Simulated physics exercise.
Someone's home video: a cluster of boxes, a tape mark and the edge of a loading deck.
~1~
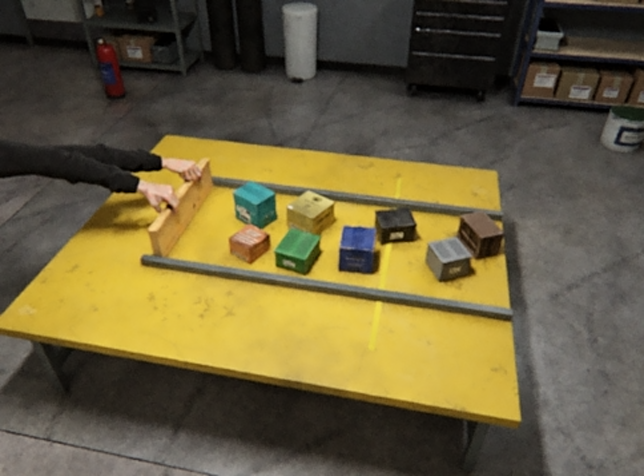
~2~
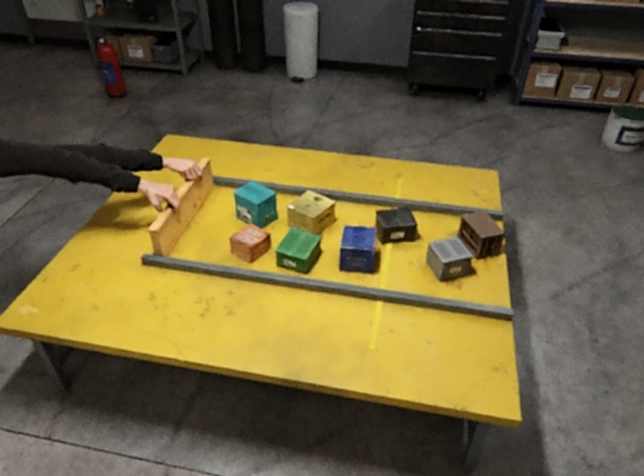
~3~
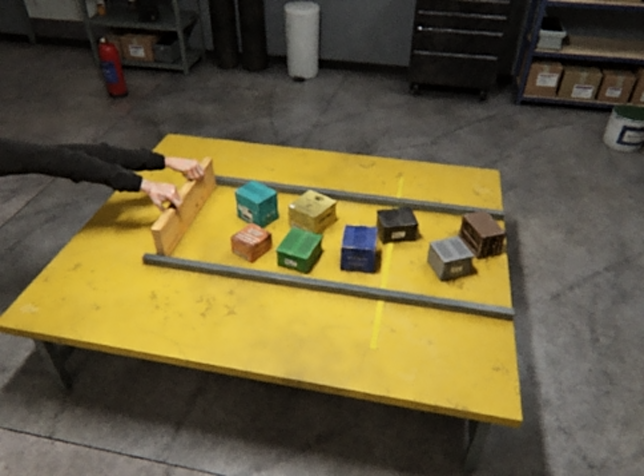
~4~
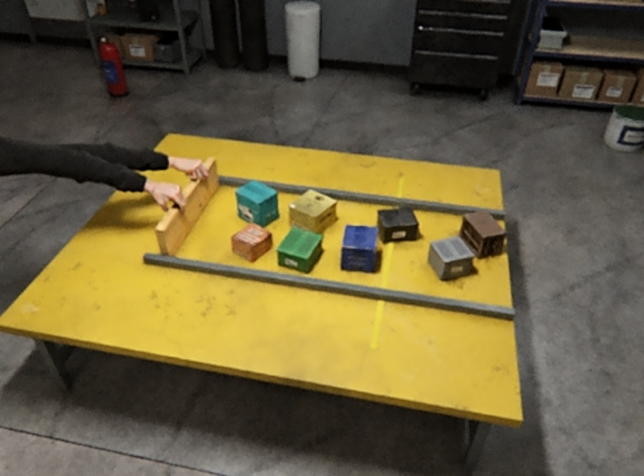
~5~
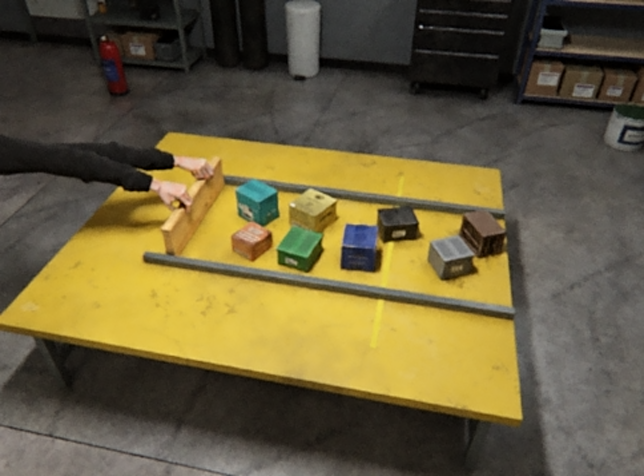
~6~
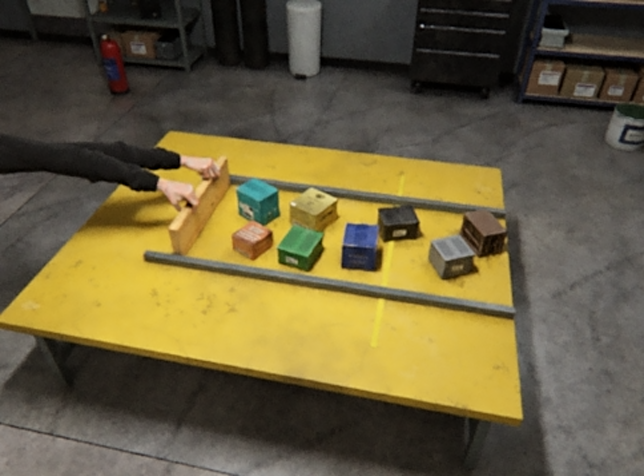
We see a person's hands holding a wooden plank upright on a yellow deck between two rails, then sliding it slowly a short way right toward a cluster of coloured boxes, which stay still around a tape mark.
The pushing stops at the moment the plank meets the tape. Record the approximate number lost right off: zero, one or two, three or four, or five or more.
Number lost: One or two.
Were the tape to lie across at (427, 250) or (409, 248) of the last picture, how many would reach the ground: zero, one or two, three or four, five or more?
For the first place I'd say either three or four, and for the second one or two.
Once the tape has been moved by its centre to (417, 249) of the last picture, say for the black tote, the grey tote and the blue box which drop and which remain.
The black tote does not stay; as for the grey tote, it does not stay; and the blue box remains in place.
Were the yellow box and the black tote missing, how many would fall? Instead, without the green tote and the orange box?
Tally of falls: 0 for the first try, 1 for the second.
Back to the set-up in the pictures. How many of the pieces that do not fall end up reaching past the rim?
Expected count: 1.
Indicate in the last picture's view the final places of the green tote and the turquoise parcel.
Final positions: Near (436, 266); near (413, 217).
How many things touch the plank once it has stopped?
2 in contact.
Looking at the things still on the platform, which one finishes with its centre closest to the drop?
Grey tote.
A little later, none off yet; brown crate at rest near (483, 233); grey tote at rest near (450, 257); black tote at rest near (398, 224).
Next, none off yet; brown crate at rest near (483, 233); grey tote at rest near (450, 257); black tote moving near (400, 224).
Later still, none off yet; brown crate moving near (484, 233); grey tote shifted about its own width near (470, 262); black tote shifted about its own width near (446, 234).
When it is over, the number that fall off is one or two; down, brown crate.
